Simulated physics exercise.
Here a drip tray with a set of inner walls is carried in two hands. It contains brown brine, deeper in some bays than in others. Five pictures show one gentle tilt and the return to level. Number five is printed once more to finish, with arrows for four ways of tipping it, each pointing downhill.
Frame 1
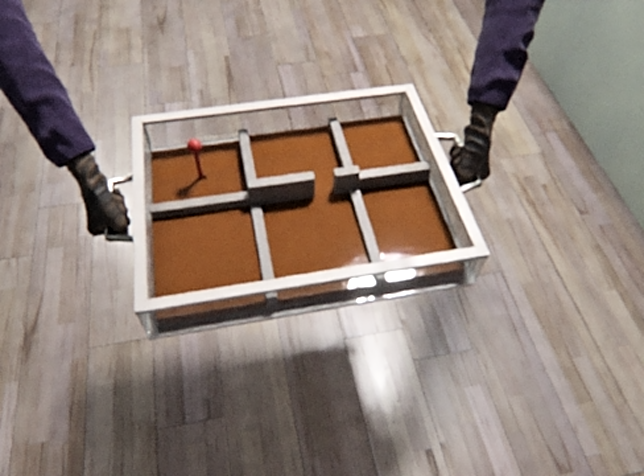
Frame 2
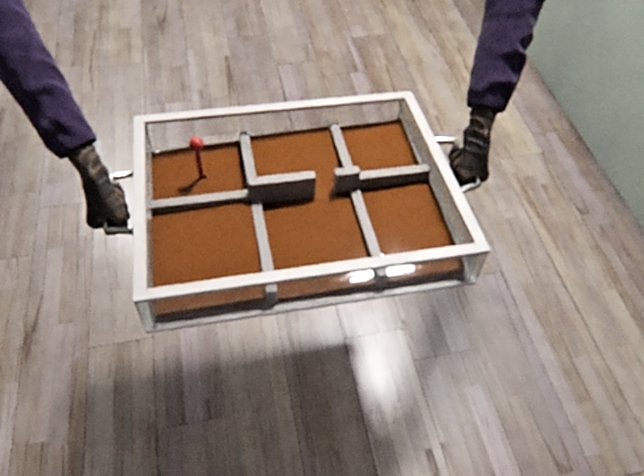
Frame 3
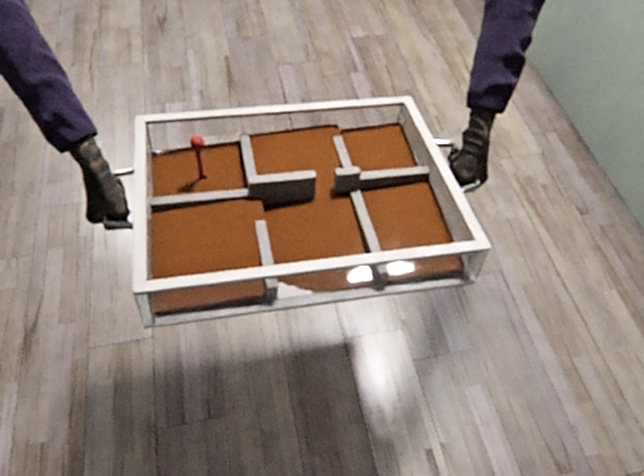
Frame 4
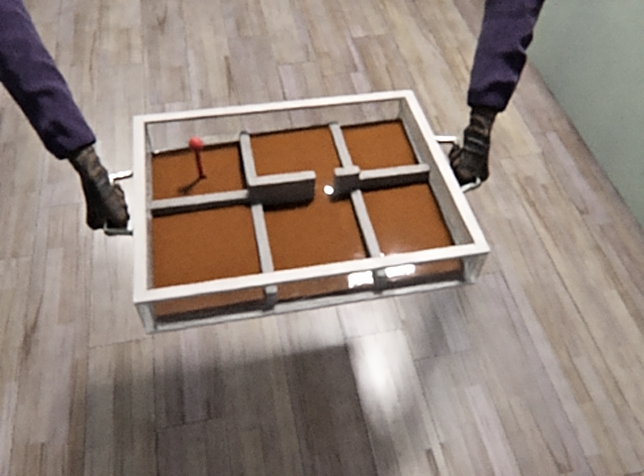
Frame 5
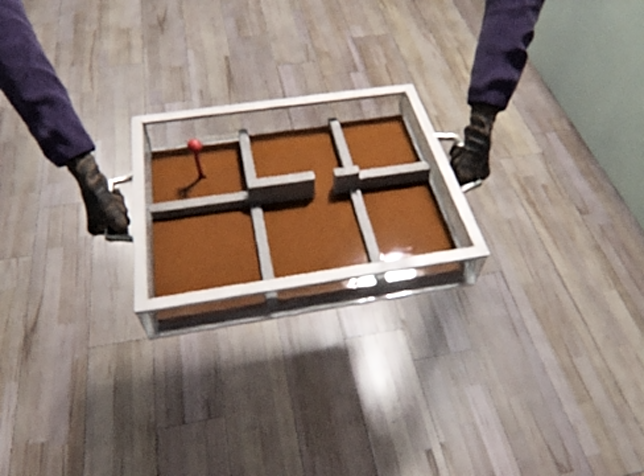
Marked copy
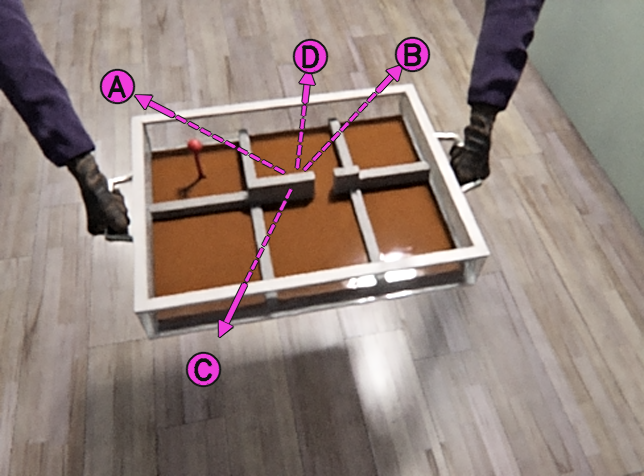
Two dark-gloved hands in purple sleeves hold a pale-rimmed, clear-sided tray above a grey-brown plank floor, seen from above, with a greenish wall at upper right. Brown liquid lies between grey inner walls, and a red-topped peg stands in the back left bay. The tray tilts slightly down to the back right, liquid runs over inner walls, then the tray levels again, while the view stays still.
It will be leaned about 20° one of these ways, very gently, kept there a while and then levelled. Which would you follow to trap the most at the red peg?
Use arrow A.
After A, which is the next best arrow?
That is arrow D.
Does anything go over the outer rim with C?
Yes.
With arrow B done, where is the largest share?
That is the back right bay.
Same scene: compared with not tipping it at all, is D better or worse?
It is better.
In magenta, A ends at (140, 98); B ends at (398, 68); C ends at (221, 331); D ends at (308, 74).
With A, about 33 % of the liquid ends in the peg's bay; about 29 % goes over the rim.
With B, about 6 % of the liquid ends in the peg's bay; about 30 % goes over the rim.
With C, about 7 % of the liquid ends in the peg's bay; about 20 % goes over the rim.
With D, about 19 % of the liquid ends in the peg's bay; about 1 % goes over the rim.
